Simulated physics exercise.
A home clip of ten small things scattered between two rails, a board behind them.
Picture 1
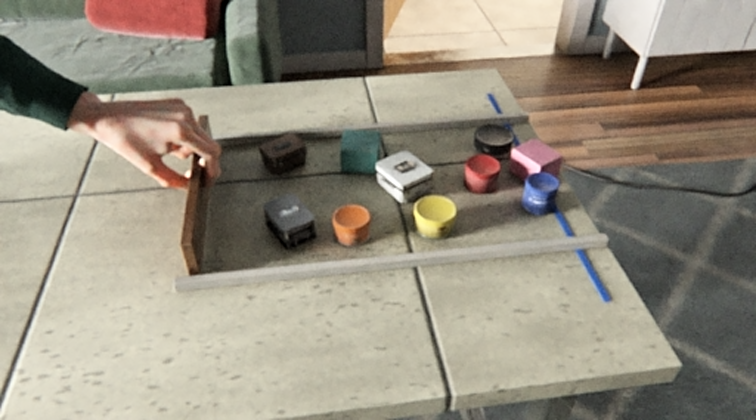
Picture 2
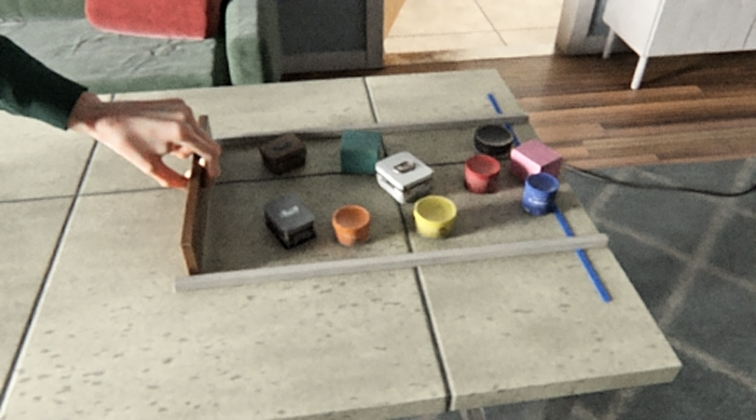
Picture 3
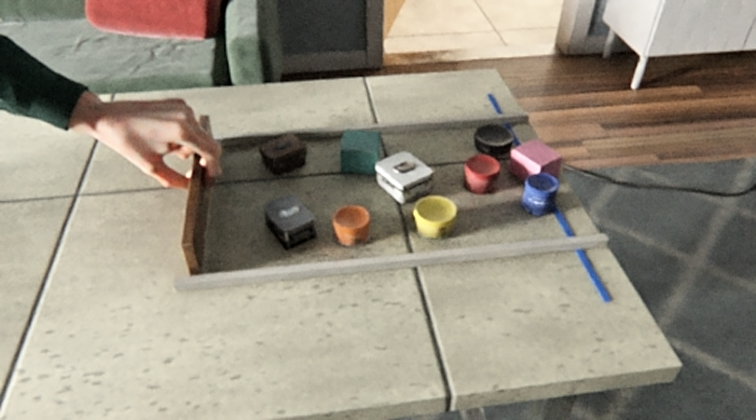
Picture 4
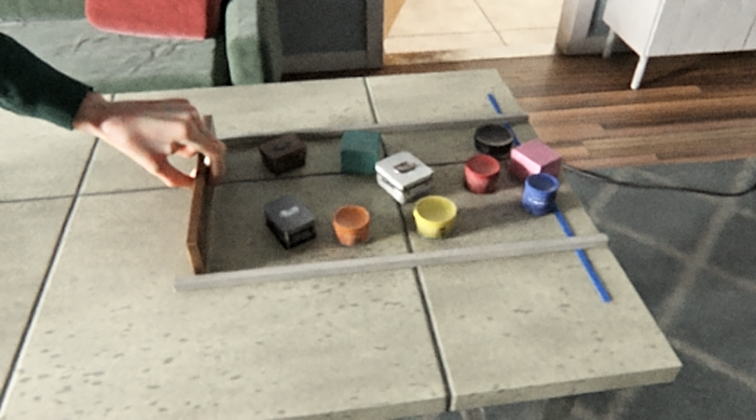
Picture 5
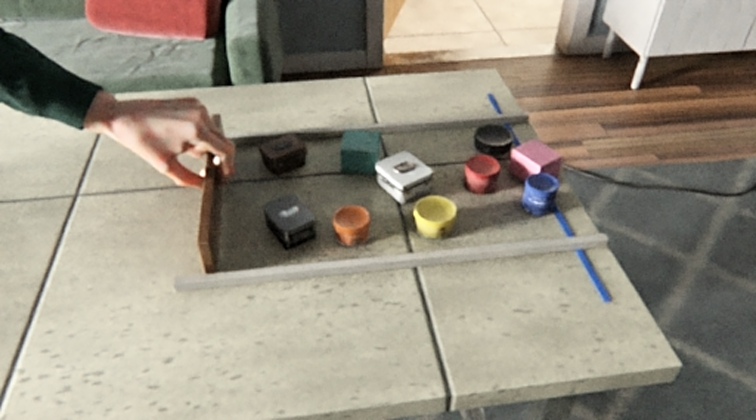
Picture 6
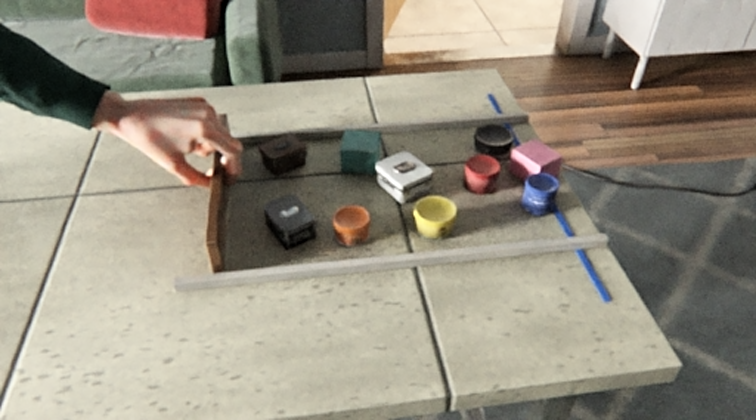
The clip opens on small tubs, blocks and cases scattered between two rails on a tiled table, with a hand holding a wooden board upright at the left. The board barely moves at first, then the hand slides it slightly right, while the scattered things stay still.
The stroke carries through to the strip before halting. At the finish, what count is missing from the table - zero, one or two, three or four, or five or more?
Missing: Five or more.
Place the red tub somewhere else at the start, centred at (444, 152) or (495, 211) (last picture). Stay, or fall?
In turn it goes down, then goes down.
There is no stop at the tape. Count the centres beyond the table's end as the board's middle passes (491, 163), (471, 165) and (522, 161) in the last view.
In order of the places given, that's 3, 1 and 7.
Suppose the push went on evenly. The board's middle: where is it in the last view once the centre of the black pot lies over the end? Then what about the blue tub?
The middle sits near (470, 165) for the first and near (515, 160) for the other.
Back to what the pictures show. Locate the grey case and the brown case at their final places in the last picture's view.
Final spots - grey case (572, 199), brown case (539, 139).
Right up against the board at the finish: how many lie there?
It touches 3.
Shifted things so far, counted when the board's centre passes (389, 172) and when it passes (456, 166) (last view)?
Tally: First 6; then 10.
Soon after, none off yet; pink block at rest near (535, 164); blue tub at rest near (540, 194); black pot at rest near (493, 141).
In the end, the number that fall off is five or more; gone, orange tin, turquoise block, yellow tin, red tub, black pot, blue tub and pink block.
